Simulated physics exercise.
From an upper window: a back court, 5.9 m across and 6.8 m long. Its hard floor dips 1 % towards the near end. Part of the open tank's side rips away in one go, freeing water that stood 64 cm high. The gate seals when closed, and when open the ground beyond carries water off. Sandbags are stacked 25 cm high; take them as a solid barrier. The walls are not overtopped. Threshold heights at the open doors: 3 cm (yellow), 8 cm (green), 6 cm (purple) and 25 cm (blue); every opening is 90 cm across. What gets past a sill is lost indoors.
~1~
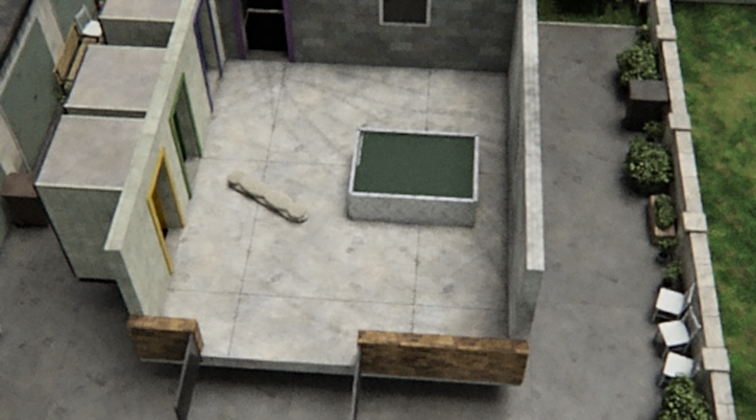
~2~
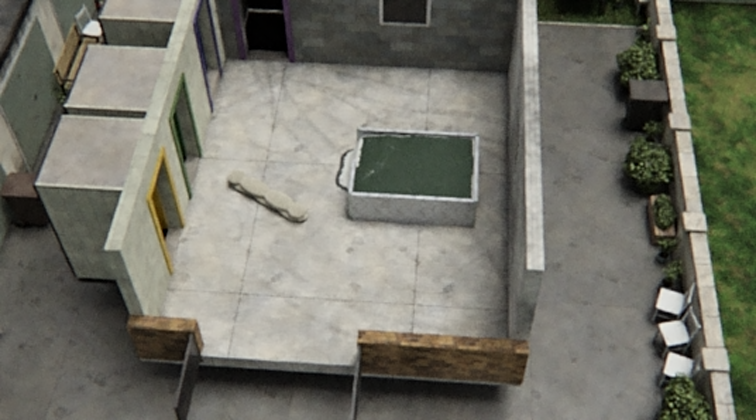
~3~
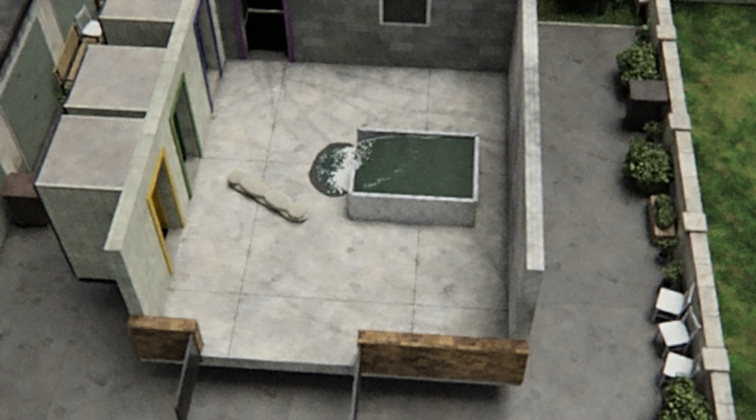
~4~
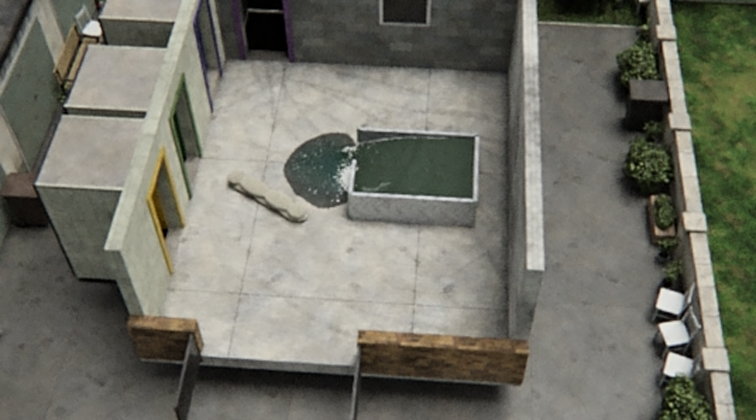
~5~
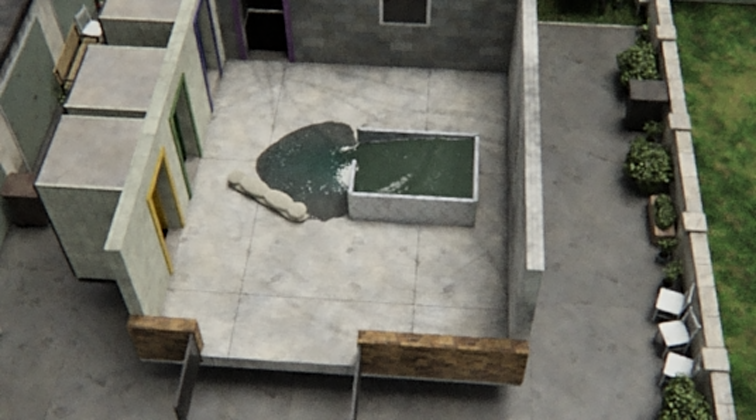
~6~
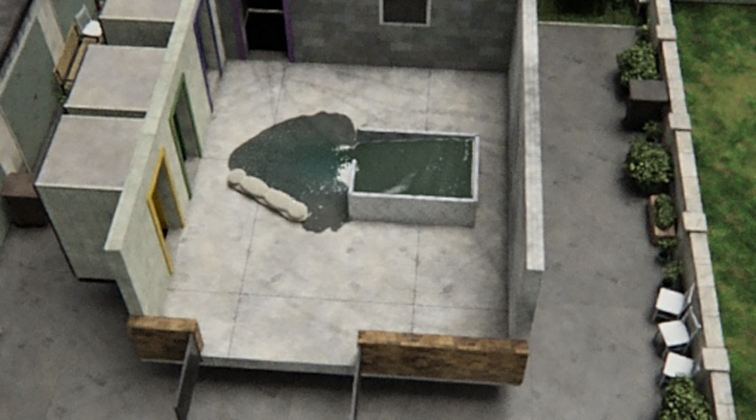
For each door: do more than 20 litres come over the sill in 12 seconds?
Within that time: At the yellow door it keeps below the limit; at the green door it goes over the limit; at the purple door it goes over the limit; at the blue door it does not reach the limit.
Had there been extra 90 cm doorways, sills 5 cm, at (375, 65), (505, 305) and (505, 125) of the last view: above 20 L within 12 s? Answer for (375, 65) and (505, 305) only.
In turn: Below, below.
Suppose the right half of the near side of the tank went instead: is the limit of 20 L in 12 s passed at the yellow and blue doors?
Against that limit: Yellow over, blue below.
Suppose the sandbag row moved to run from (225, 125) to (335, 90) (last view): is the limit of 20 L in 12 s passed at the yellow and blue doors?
Against that limit: Yellow over, blue below.
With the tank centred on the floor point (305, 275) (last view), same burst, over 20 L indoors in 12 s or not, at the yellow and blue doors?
Then: Yellow over, blue under.
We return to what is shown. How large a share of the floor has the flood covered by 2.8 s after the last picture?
About 35 per cent.
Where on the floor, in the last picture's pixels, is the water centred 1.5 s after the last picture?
Near (345, 168).
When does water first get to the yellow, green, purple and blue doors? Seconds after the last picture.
Yellow 1.8 s, green 0.3 s, purple 1.2 s, blue 0.8 s.
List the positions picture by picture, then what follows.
Still water, 64 cm deep, in the open tank at (415, 166), in the first frame.
The front is at (344, 187), 0.5 m from the gap at (359, 161); 0.2 m2 of floor is under water; 64 cm left at the back of the open tank, in the second frame.
The front is at (314, 175), 0.9 m from the gap at (359, 163); 0.8 m2 of floor is under water; 64 cm left at the back of the open tank, in the third frame.
Water pours out at (359, 164) and has run 1.3 m, to (289, 174); typically 6 cm deep outside, 64 cm at the open tank's back, in the fourth frame.
The front is at (263, 158), 1.9 m from the gap at (359, 164); 2.9 m2 of floor is under water; 64 cm left at the back of the open tank, in the fifth frame.
Water pours out at (359, 163) and has run 2.4 m, to (236, 154); typically 4 cm deep outside, 59 cm at the open tank's back, in the sixth frame.
Then, 0.7 s after the last picture water covers 20 % of the floor and is deepest (34 cm) near (350, 167); yellow door not reached, green door 9 cm at the sill, 9 L in, purple door not reached, blue door not reached.
Then, 1.5 s after the last picture water covers 25 % of the floor and is deepest (37 cm) near (225, 61); yellow door not reached, green door 15 cm at the sill, 31 L in, purple door 10 cm at the sill, 0 L in, blue door 19 cm at the sill, 0 L in.
Then, 2.8 s after the last picture water covers 35 % of the floor and is deepest (28 cm) near (225, 61); yellow door 2 cm at the sill, 0 L in, green door 13 cm at the sill, 65 L in, purple door 17 cm at the sill, 63 L in, blue door 15 cm at the sill, 0 L in.
Then, 6.3 s after the last picture water covers 70 % of the floor and is deepest (12 cm) near (202, 152); yellow door 2 cm at the sill, 0 L in, green door 9 cm at the sill, 96 L in, purple door 11 cm at the sill, 173 L in, blue door 10 cm at the sill, 0 L in.
Then, 11.3 s after the last picture water covers 80 % of the floor and is deepest (8 cm) near (261, 185); yellow door 2 cm at the sill, 0 L in, green door 6 cm at the sill, 104 L in, purple door 5 cm at the sill, 191 L in, blue door 6 cm at the sill, 0 L in.
